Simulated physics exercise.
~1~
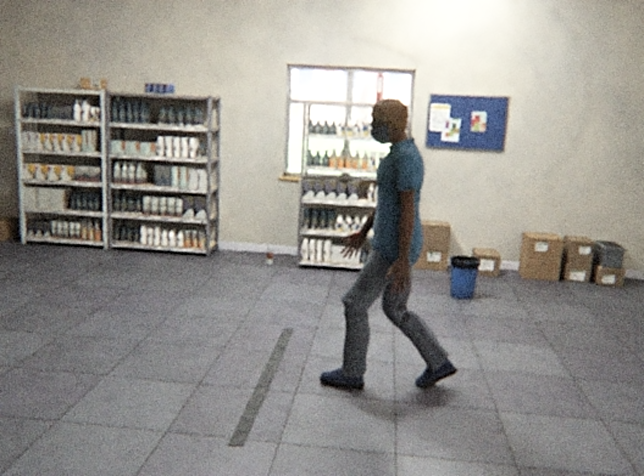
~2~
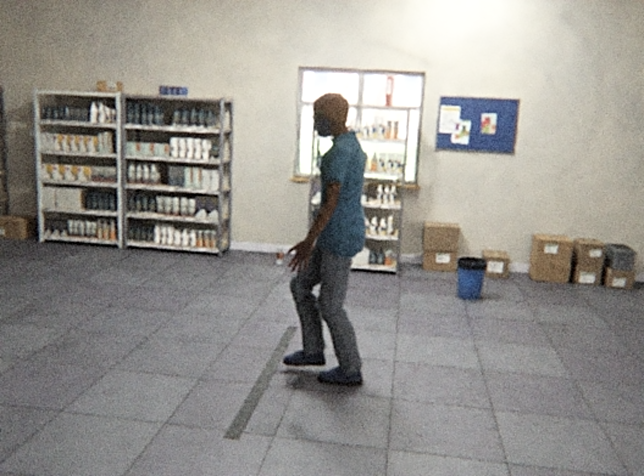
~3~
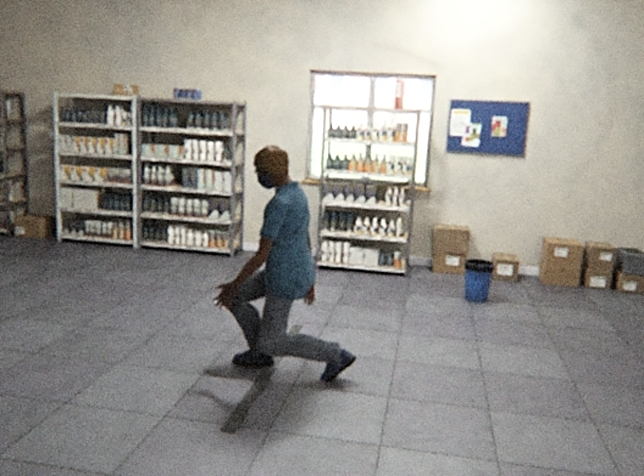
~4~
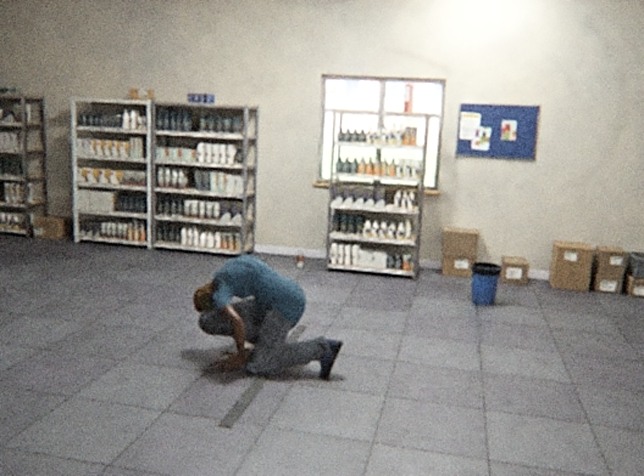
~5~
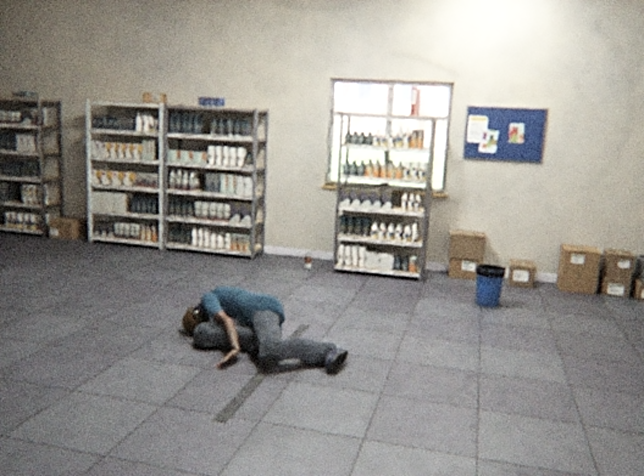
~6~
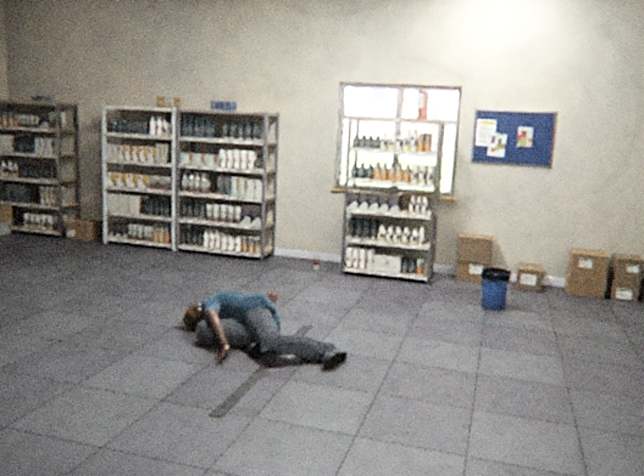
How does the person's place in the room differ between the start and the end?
At the start the person is upright to the right of the dark strip, in front of the shelf by the window. By the end the person is further left and down on the floor, lying across the strip with the head beyond it.
